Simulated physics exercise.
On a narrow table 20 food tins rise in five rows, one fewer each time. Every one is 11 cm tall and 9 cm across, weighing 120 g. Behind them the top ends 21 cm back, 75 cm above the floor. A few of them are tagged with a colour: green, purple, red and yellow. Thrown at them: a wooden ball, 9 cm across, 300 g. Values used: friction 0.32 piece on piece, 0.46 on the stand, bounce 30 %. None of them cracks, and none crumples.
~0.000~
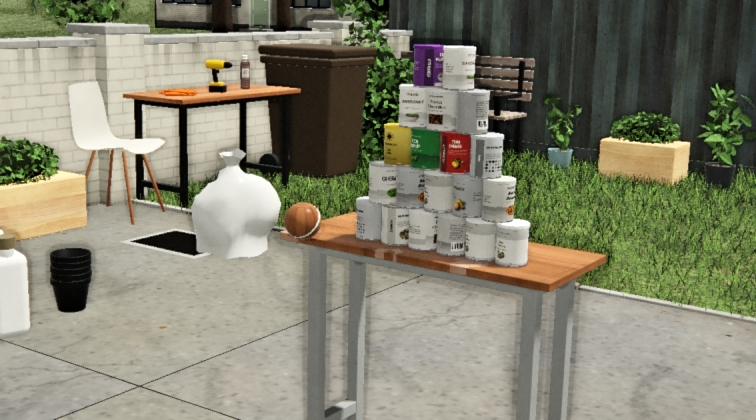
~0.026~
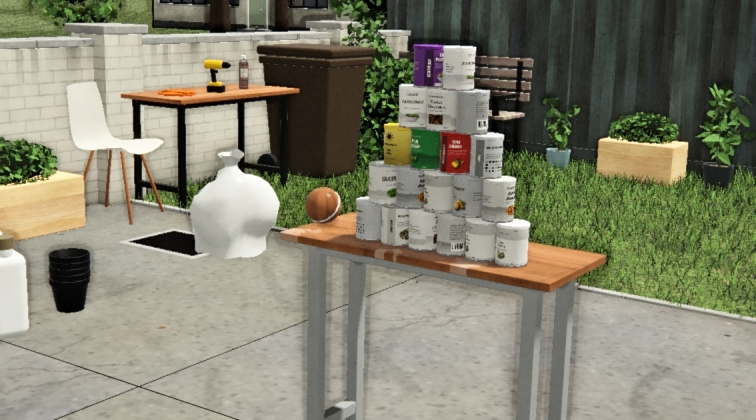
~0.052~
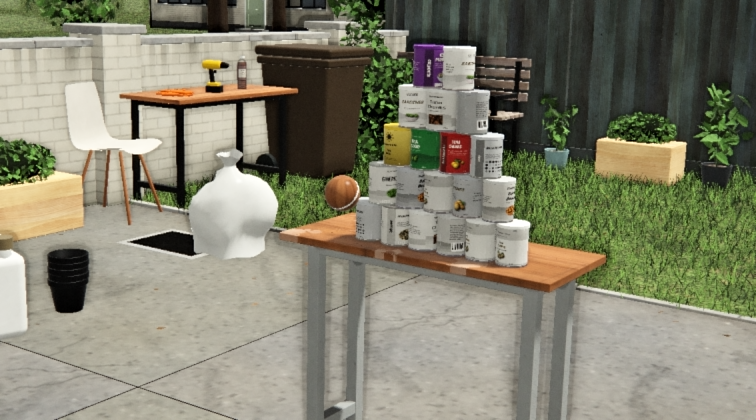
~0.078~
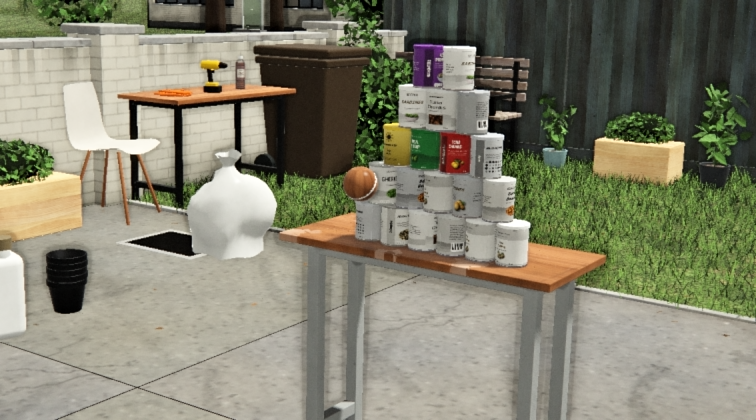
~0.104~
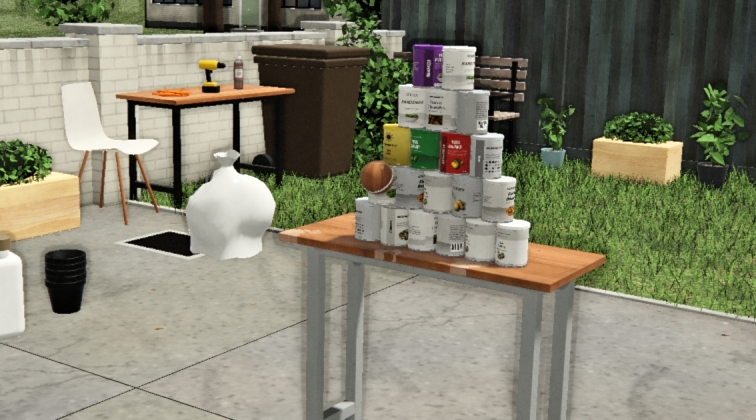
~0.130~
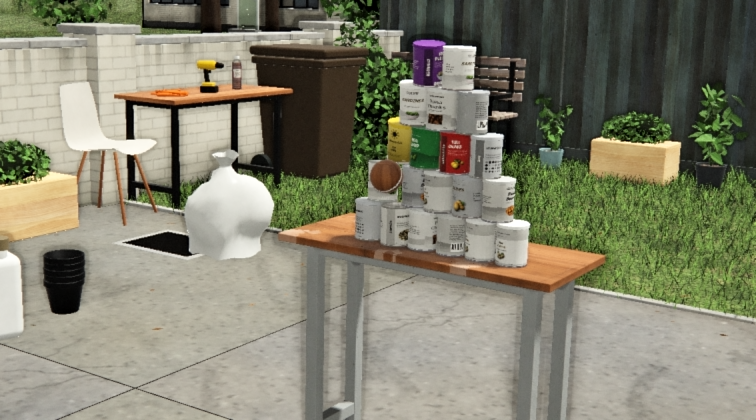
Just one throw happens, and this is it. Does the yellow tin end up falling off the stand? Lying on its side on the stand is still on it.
Yes.
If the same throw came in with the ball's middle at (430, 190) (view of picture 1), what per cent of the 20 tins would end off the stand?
That way, 40 per cent.
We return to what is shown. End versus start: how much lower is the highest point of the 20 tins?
I'd say it's about 0 cm lower than before.
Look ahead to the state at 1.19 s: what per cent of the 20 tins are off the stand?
At that instant, 25 percent.
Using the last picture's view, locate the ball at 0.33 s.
At about (408, 191).
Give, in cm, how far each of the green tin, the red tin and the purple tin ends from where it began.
Shift in cm - green: 30; red: 0; purple: 140.
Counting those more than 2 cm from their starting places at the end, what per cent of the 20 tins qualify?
I make it 30 per cent.
By 0.33 s, ball still moving; none of the 20 tins off the stand, 6 disturbed; yellow tin on its side; purple tin on its side.
By 0.64 s, ball still moving; 4 of the 20 tins off the stand; yellow tin on its side; green tin upside down.
By 1.19 s, ball still moving; 5 of the 20 tins off the stand; yellow tin on its side; purple tin on its side.
When it is over (1.5 s), ball rolling away; 5 of the 20 tins off the stand; yellow tin on its side; green tin on its side; purple tin on its side. In pixels of the last frame, middles, green tin near (407, 216).
